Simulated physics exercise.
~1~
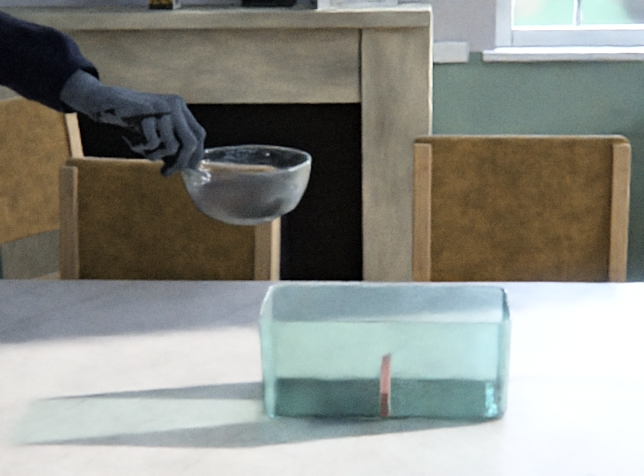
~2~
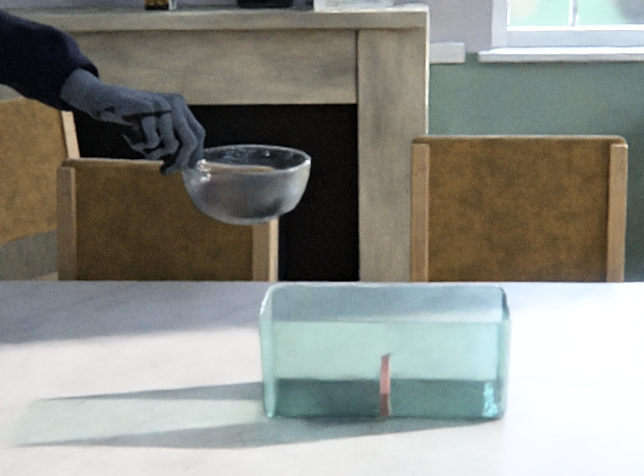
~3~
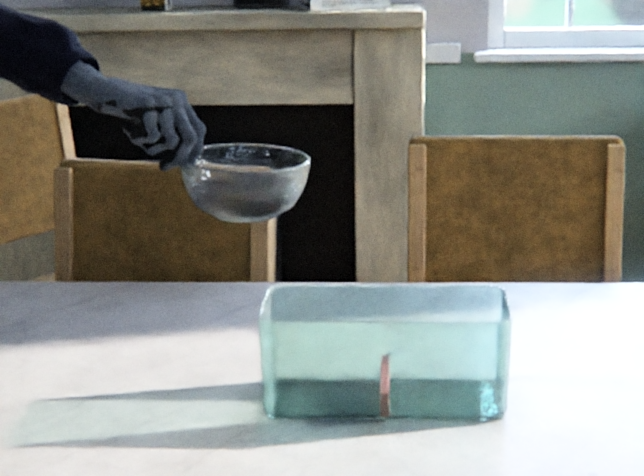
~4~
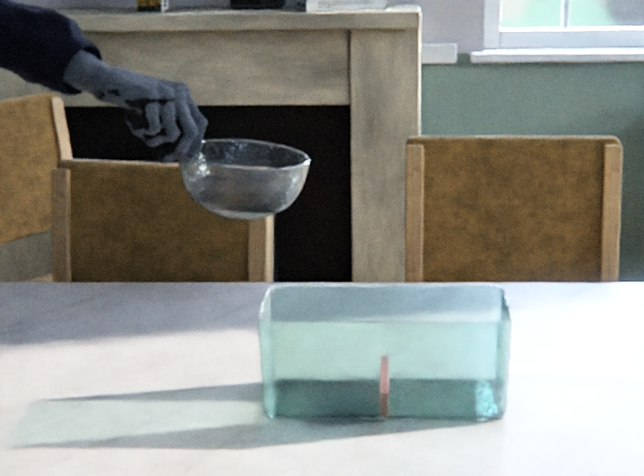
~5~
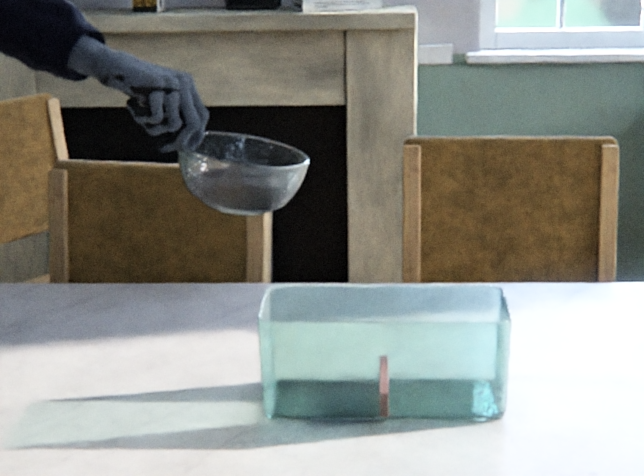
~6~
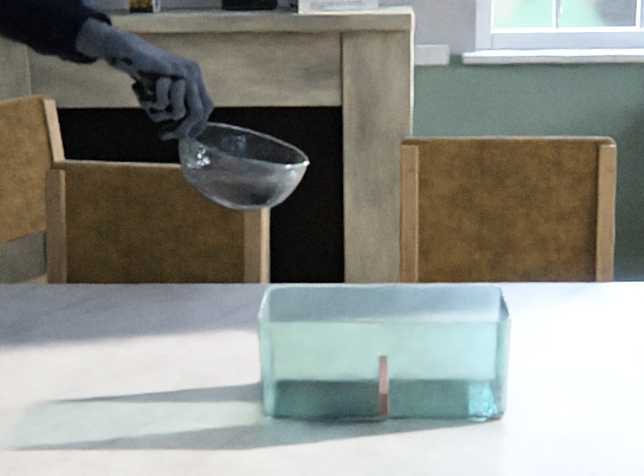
A hand at the left holds a clear glass bowl above a table and gradually tilts it to the right, its left side rising, while the divided long basin below stays still and the view shifts slightly against the chairs behind.
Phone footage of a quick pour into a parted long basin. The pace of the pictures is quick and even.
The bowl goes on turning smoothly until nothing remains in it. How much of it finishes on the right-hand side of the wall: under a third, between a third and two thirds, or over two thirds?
I expect the share right of the wall to be beyond two thirds.
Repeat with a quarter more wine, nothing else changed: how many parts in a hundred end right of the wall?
Close to 80 per cent, more or less.
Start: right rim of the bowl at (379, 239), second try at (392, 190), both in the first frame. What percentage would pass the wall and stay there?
It works out to around 85 % and then around 55 %.
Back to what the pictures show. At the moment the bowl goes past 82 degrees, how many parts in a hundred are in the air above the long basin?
It comes to 50 per cent or so.
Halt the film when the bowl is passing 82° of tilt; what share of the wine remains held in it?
I'd put it at some 50 in a hundred.
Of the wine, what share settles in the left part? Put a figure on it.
Roughly 15 %.
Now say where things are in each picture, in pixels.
In the first picture, it leans 0°; its right rim is at (309, 161); the wine meets the walls at (192, 188) and (303, 187); the long basin's rim runs from (264, 303) to (508, 305); the wall's top is at (385, 373).
In the second picture, it leans 1°; its right rim is at (309, 162); the wine meets the walls at (192, 188) and (302, 187).
In the third picture, it leans 3°; its right rim is at (308, 162); the wine meets the walls at (191, 186) and (301, 185).
In the fourth picture, it leans 6°; its right rim is at (308, 162); the wine meets the walls at (190, 182) and (301, 182).
In the fifth picture, it leans 10°; its right rim is at (307, 162); the wine meets the walls at (189, 177) and (300, 178).
In the sixth picture, it leans 16°; its right rim is at (307, 162); the wine meets the walls at (188, 170) and (299, 174).
A moment on, the bowl is tipped on its side and 49 per cent is still to pour, 0 is left of the wall and 0 right of it.
Next, the bowl is tipped right over and 0 per cent is still to pour, 6 is left of the wall and 75 right of it.
Then the bowl is tipped right over and 0 per cent is still to pour, 15 is left of the wall and 82 right of it.
Later the bowl is tipped right over and 0 per cent is still to pour, 16 is left of the wall and 82 right of it.
Finally, 16 per cent lies left of the wall, 82 right of it and 2 outside.
